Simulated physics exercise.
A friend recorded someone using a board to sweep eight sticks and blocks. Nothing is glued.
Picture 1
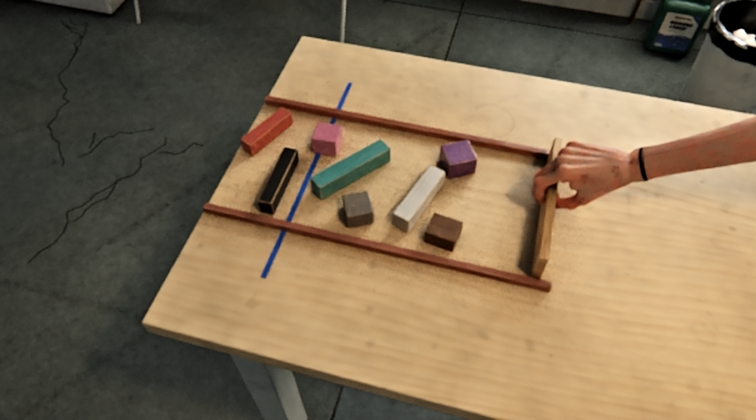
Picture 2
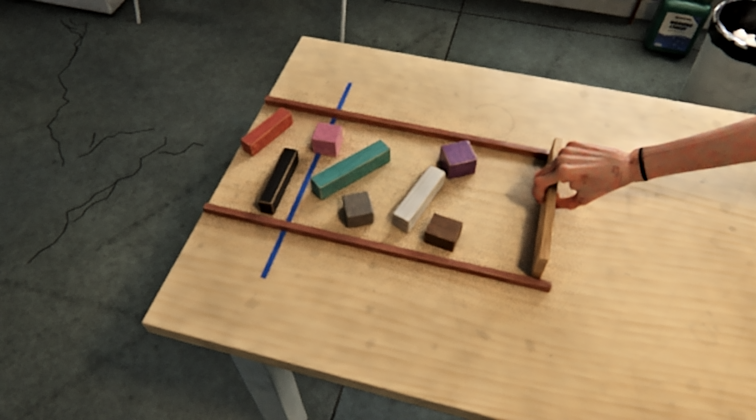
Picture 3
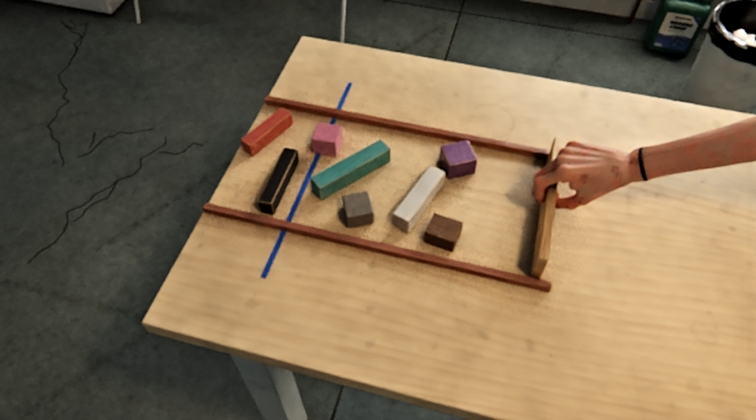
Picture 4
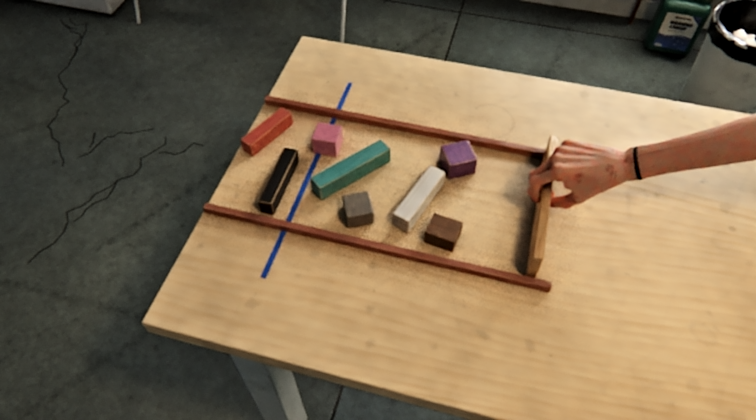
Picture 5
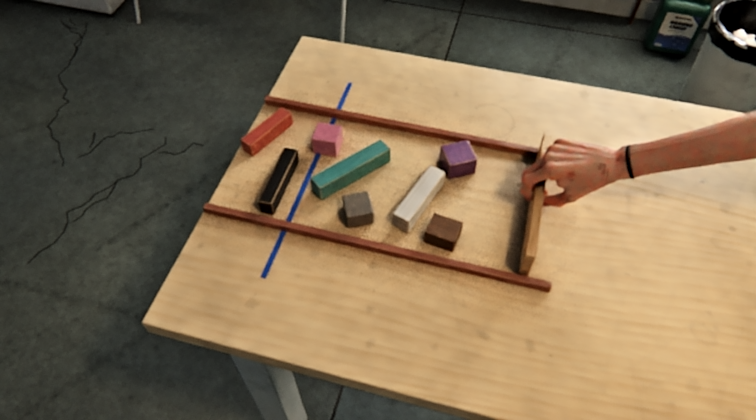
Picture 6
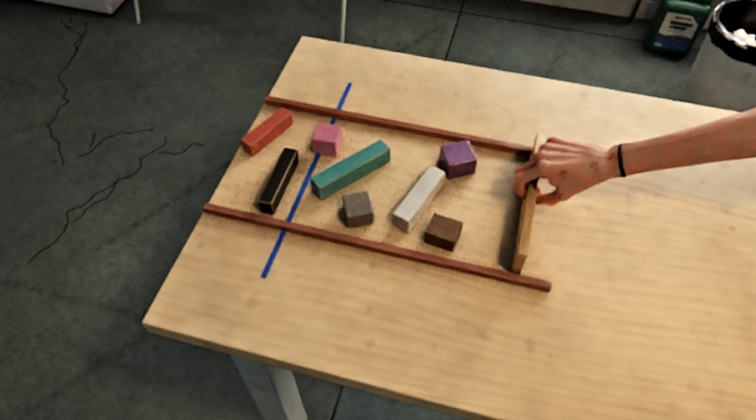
A hand slides a wooden board slightly left toward colourful blocks lying between two rails.
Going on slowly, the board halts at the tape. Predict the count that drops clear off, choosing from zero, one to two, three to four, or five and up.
Not one drops.
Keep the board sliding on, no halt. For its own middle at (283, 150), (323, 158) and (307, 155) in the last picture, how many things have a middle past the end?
In order of the places given, that's 2, 0 and 0.
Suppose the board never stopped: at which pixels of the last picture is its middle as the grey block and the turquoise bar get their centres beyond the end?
Its middle is about (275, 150) and about (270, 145).
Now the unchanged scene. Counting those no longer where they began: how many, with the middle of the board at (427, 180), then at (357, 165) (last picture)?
At the first spot the count is 4, and at the second it is 7.
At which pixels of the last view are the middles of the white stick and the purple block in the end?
They end up close to (286, 165) and (317, 119).
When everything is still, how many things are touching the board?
Tally at the end: 3.
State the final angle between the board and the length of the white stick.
It is near 25° out of line.
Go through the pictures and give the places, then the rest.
In the first picture, red bar (268, 131); black stick (279, 180); pink block (327, 140); board (548, 205); tape (312, 168).
In the second picture, black stick (279, 180); brown block (443, 232).
In the third picture, pink block (327, 140); turquoise bar (352, 169).
In the fourth picture, red bar (268, 132); grey block (358, 210).
In the fifth picture, black stick (279, 180); board (536, 203).
In the sixth picture, red bar (268, 132); black stick (279, 180); pink block (327, 140); board (529, 201); tape (312, 168).
Early on, none off yet; red bar at rest near (268, 132); black stick at rest near (279, 180); pink block at rest near (327, 140).
Finally, the number that fall off is zero.
